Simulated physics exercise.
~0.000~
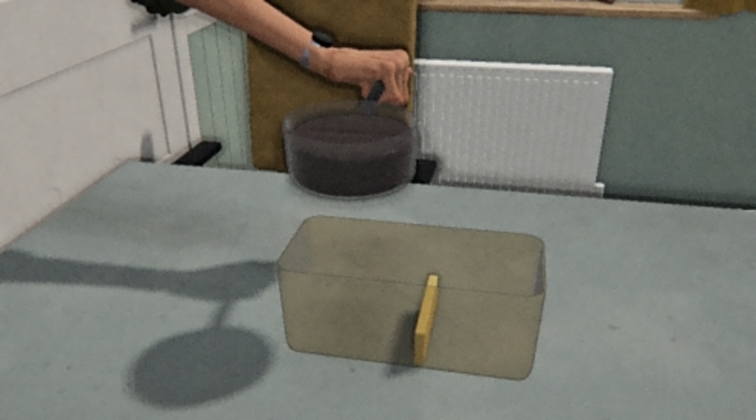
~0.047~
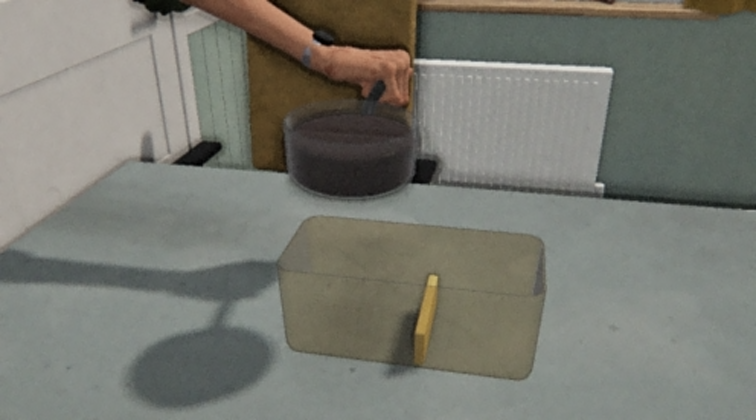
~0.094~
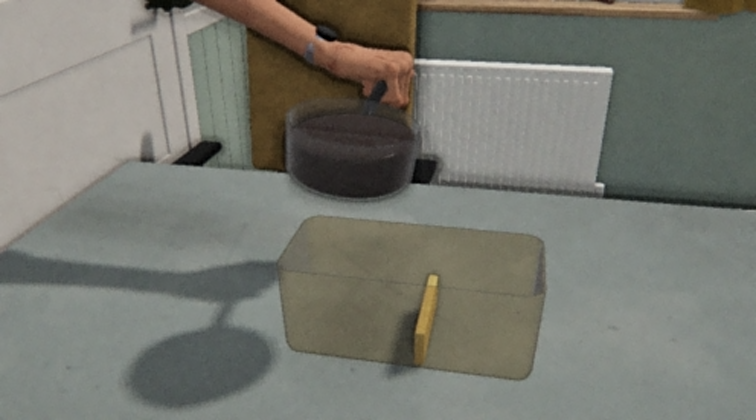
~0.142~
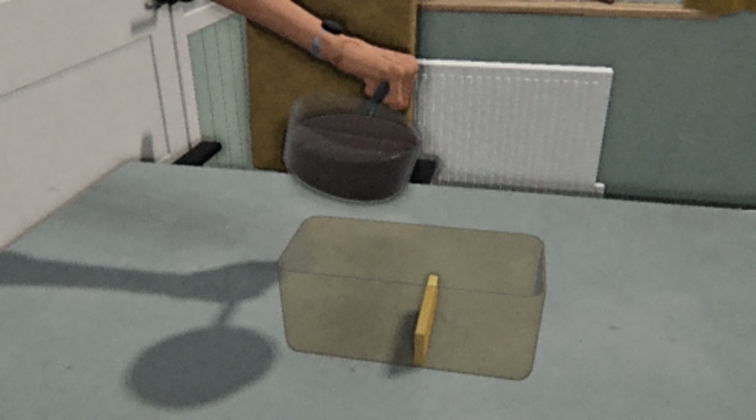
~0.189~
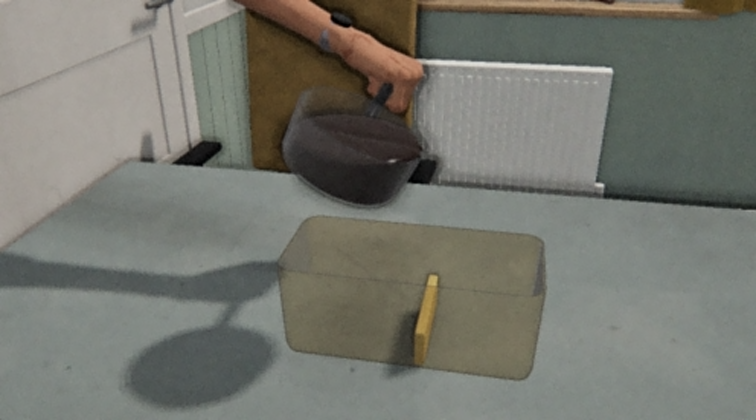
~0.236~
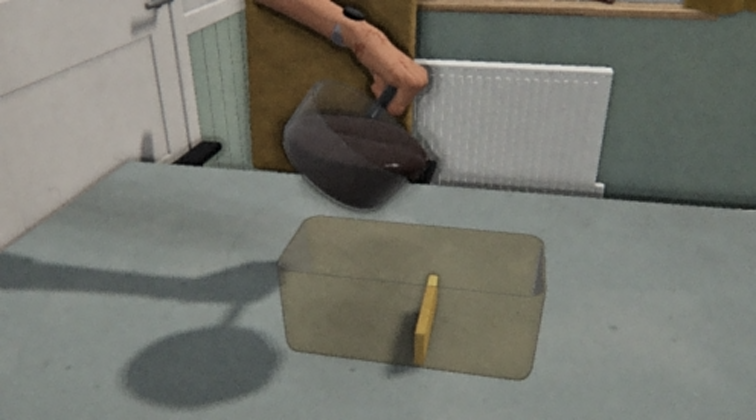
A hand reaching in from the upper left holds a small, clear pot of dark coffee by its handle above a grey-blue table, seen from slightly above in a room with a white radiator and pale green wall. Below it sits an empty, see-through oblong basin with an upright yellow divider, shadows lying to the left. The hand steadily tilts the pot rightward, and a little coffee passes its edge, while the camera stays still.
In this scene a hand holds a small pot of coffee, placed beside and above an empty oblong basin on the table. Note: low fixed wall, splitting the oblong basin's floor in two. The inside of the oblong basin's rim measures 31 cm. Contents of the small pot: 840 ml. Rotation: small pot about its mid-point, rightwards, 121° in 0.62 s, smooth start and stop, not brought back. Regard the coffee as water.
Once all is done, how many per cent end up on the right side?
Roughly 55 percent ends up on the right side.
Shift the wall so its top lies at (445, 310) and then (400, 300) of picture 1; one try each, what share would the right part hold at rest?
40 % and 75 %.
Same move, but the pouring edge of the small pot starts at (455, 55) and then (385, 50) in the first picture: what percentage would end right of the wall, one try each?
It comes to 65 per cent, and then 45 per cent.
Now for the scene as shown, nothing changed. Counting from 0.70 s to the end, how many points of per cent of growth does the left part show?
Around 12 in a hundred.
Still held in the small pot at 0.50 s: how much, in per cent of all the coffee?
10 %.
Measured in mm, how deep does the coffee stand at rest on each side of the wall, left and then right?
Final levels - left approx 16 mm, right approx 26 mm.
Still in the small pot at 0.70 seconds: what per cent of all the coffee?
1 %.
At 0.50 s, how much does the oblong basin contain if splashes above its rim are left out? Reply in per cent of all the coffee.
Some 56 per cent.
Then, 0.50 s in, the tilt is 110° and 10 per cent is still to pour, 5 is left of the wall and 52 right of it.
Then, 0.70 s in, the tilt is 121° and 1 per cent is still to pour, 32 is left of the wall and 56 right of it.
Then, 0.90 s in, the tilt is 121° and 0 per cent is still to pour, 41 is left of the wall and 57 right of it.
Then, 1.12 s in, the tilt is 121° and 0 per cent is still to pour, 43 is left of the wall and 55 right of it.
Finally, 43 per cent lies left of the wall, 55 right of it and 2 outside.
